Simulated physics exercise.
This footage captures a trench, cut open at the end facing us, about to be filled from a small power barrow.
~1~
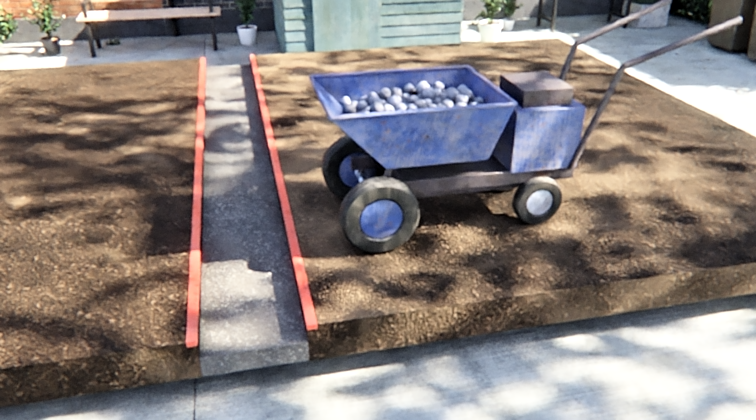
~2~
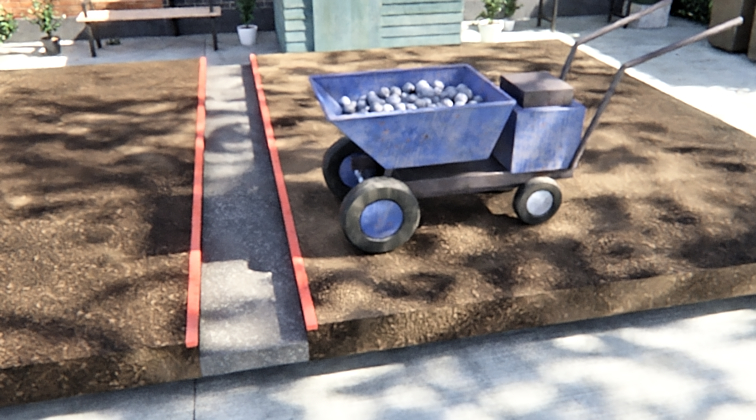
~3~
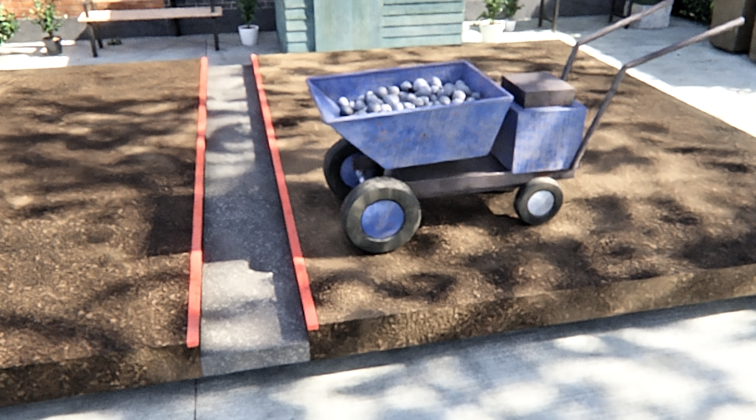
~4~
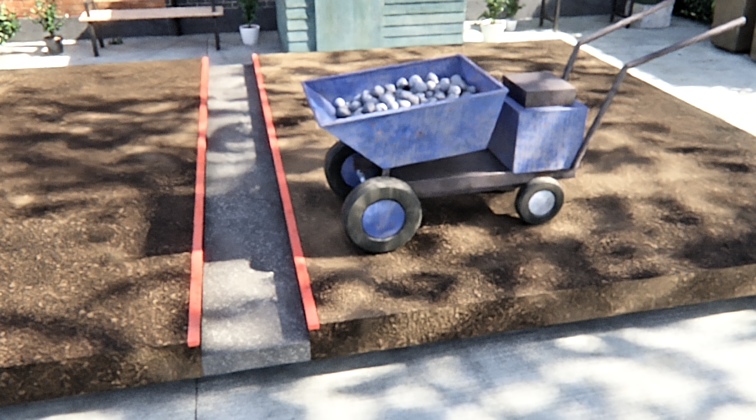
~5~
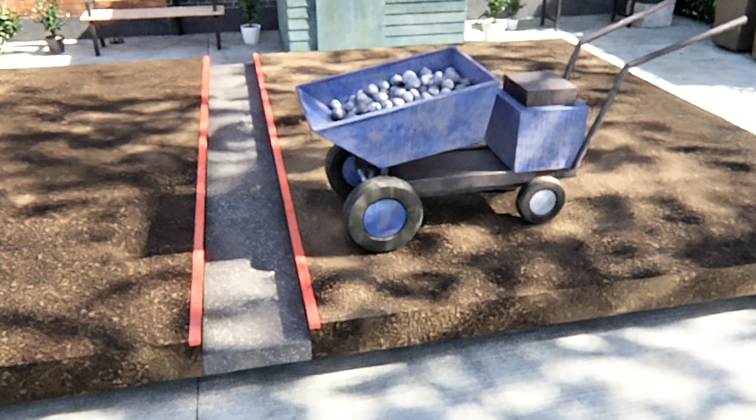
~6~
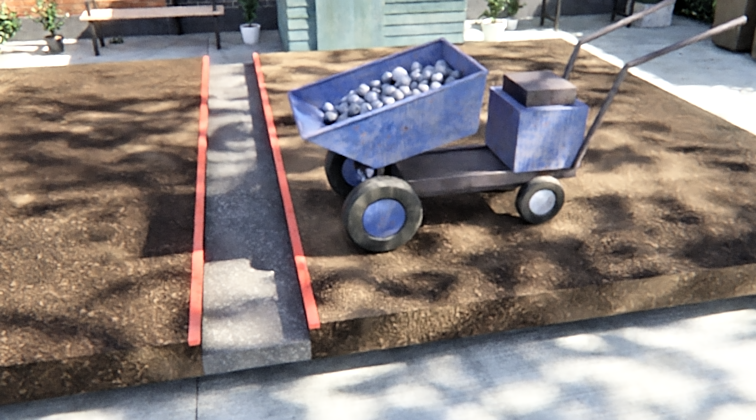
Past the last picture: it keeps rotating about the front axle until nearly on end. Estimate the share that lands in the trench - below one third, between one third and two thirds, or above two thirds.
My guess is the trench keeps beyond two thirds of it.
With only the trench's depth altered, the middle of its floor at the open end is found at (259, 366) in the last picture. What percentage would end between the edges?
I'd guess about 100 %.
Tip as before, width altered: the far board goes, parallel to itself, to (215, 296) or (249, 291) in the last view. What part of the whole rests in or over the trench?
Roughly 60 per cent, then roughly 20 per cent.
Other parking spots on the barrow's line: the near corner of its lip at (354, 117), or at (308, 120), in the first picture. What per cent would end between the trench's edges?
90 and 60 in a hundred, in that order.
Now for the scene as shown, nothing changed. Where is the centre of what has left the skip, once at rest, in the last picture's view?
Close to (234, 238) in the last view.
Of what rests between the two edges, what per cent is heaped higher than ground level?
My estimate would be close to 40 per cent.
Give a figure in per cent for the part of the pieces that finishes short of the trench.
About 0 per cent.
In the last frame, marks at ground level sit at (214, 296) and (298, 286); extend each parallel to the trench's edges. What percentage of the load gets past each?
About 20 and 80 %.
Soon, skip tipped steeply; all in the skip.
A while on, skip tipped steeply; most in the skip; a small part in or heaped over the trench; a stray few falling.
Towards the end, skip tipped right over; about a quarter in the skip; most in or heaped over the trench; a small part beyond it.
Finally, skip tipped right over; a small part in the skip; most in or heaped over the trench; a small part beyond it.
